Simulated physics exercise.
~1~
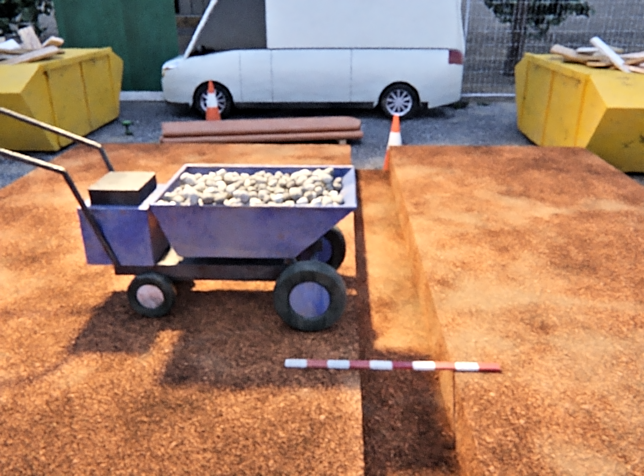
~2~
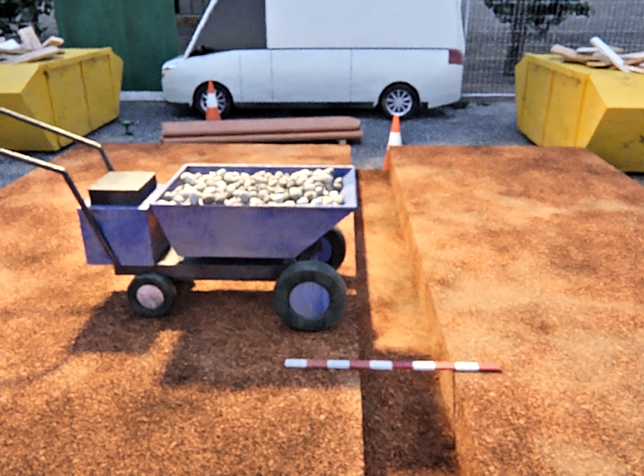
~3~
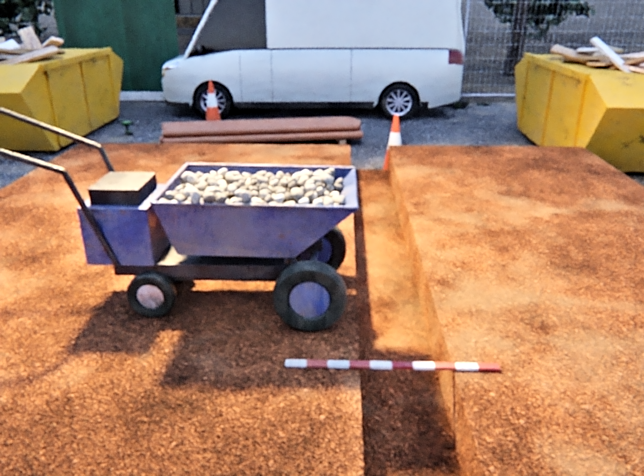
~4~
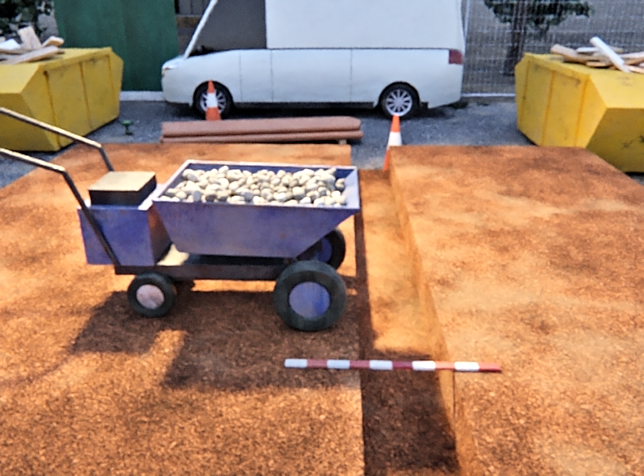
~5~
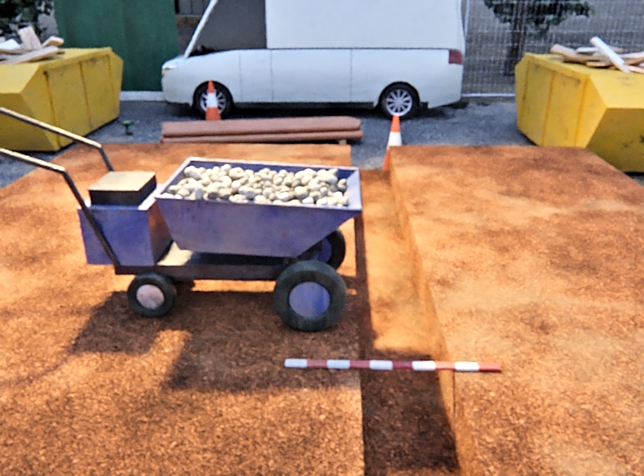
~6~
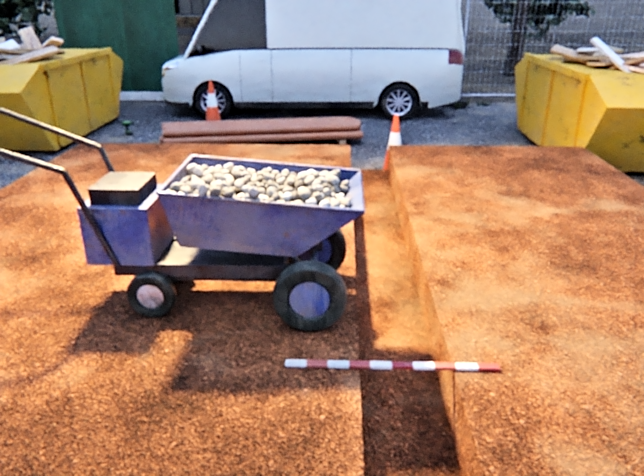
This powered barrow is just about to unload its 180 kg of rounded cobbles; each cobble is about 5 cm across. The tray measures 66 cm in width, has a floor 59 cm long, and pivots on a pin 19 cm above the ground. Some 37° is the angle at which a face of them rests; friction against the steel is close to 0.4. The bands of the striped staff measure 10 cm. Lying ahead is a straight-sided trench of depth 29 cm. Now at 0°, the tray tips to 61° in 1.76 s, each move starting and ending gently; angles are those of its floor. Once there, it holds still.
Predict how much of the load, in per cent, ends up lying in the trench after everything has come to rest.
Roughly 50 per cent of it.
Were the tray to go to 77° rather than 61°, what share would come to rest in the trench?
Expect roughly 45 per cent.
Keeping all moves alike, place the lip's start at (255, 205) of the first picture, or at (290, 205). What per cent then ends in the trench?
Close to 90 percent in the first case, 100 percent in the second.
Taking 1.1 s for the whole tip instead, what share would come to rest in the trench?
Around 45 per cent would end in the trench.
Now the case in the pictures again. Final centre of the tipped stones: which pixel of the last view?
About (429, 311).
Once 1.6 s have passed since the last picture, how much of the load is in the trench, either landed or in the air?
By then, around 15 percent.
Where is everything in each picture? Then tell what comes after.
In the first frame, lip at (356, 208), floor tilted 0°, highest stones at (255, 182).
In the second frame, the tray is at 0°, its lip at (356, 208); the top of the load is at (250, 181).
In the third frame, lip at (357, 208), floor tilted 1°, highest stones at (251, 181).
In the fourth frame, lip at (359, 209), floor tilted 2°, highest stones at (233, 179).
In the fifth frame, lip at (362, 210), floor tilted 3°, highest stones at (218, 176).
In the sixth frame, lip at (364, 212), floor tilted 5°, highest stones at (218, 173).
Then, 1.0 s after the last picture the floor is at 51°, 99 % in the tray, 1 % in the trench; the foremost stones are at (416, 242).
Then, 1.6 s after the last picture the floor is at 61°, 57 % in the tray, 14 % in the trench, 29 % past the trench; the foremost stones are at (508, 292).
Then, 1.9 s after the last picture the floor is at 61°, 29 % in the tray, 22 % in the trench, 49 % past the trench; the foremost stones are at (568, 294).
Then, 3.9 s after the last picture the floor is at 61°, 0 % in the tray, 50 % in the trench, 50 % past the trench; the foremost stones are at (599, 285).
